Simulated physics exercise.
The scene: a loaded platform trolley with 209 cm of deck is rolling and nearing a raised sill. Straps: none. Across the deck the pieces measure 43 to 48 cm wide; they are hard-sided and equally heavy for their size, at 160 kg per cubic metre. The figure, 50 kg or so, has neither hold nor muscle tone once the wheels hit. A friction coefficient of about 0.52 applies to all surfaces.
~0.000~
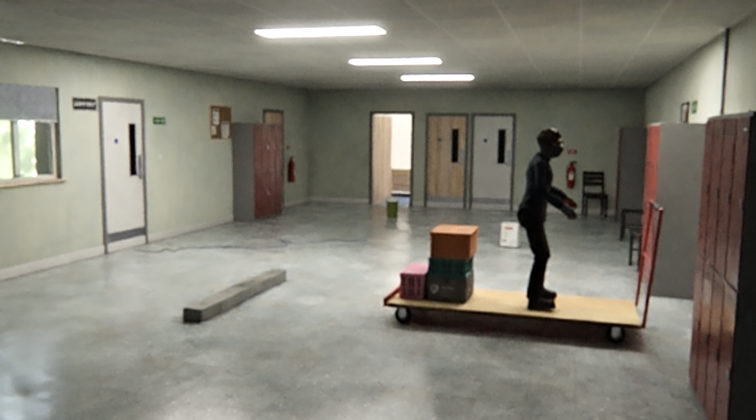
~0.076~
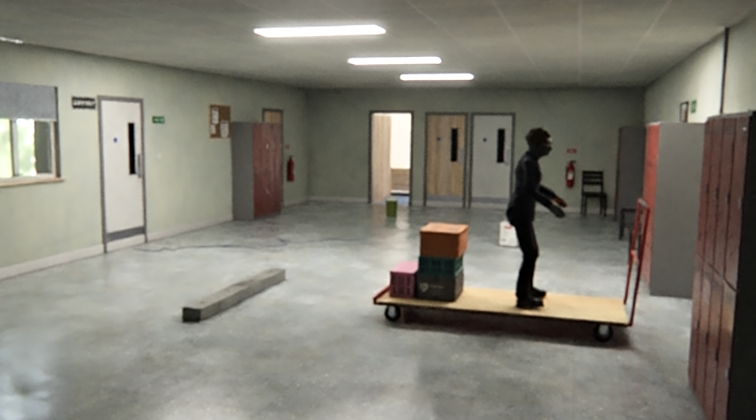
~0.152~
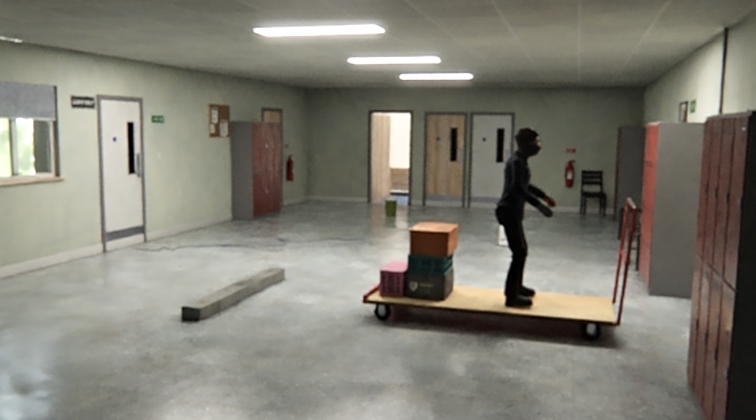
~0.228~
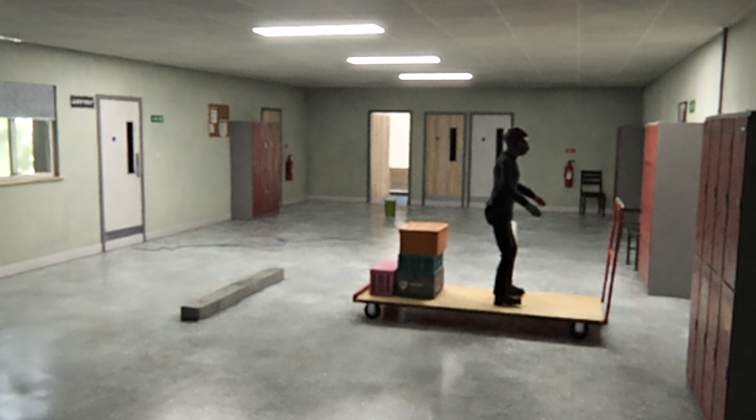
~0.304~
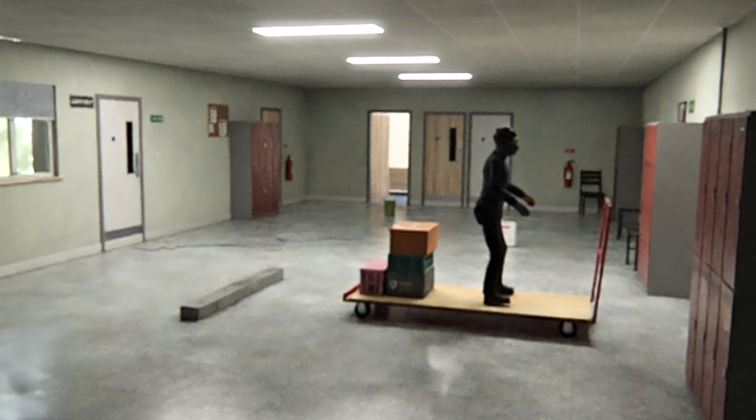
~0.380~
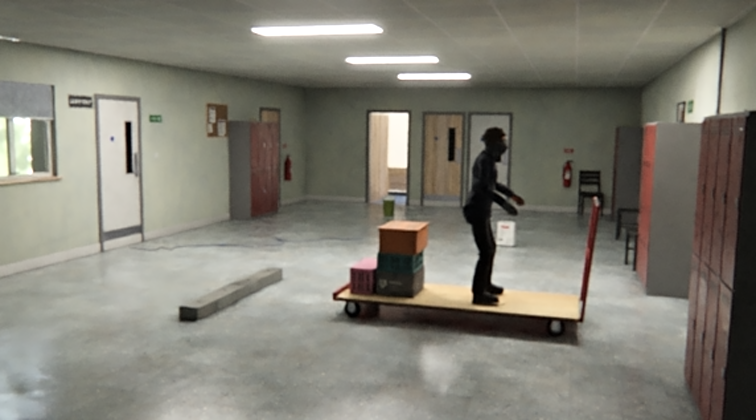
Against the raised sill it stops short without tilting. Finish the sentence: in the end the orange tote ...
In the end the orange tote is left on the deck.
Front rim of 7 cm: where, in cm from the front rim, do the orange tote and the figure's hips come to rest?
The orange item would stop 40 cm behind the front rim, and the hips 80 cm behind it.
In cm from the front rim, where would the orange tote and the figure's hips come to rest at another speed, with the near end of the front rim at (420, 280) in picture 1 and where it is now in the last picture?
Rest positions: Orange 30 cm past rim; hips 70 cm behind rim.
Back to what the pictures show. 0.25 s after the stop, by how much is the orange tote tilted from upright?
Roughly 0° off the vertical.
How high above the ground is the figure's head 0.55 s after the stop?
60 cm above it.
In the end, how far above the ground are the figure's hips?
Roughly 25 cm.
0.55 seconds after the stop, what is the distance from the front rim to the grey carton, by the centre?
Roughly 45 cm behind it.
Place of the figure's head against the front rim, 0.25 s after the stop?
At that moment it sits around 110 cm behind the rim.
Impact comes at 1.38 s.
After 1.93 s the orange tote is 37 cm behind the rim, tilted 0°, near (272, 230) in the last picture's view.
After 2.38 s the orange tote is 37 cm behind the rim, tilted 0°, near (272, 230) in the last picture's view.
When all is still (3.6 s), nothing is past the rim; behind it, grey carton, pink crate, teal crate, orange tote and the figure's hips.
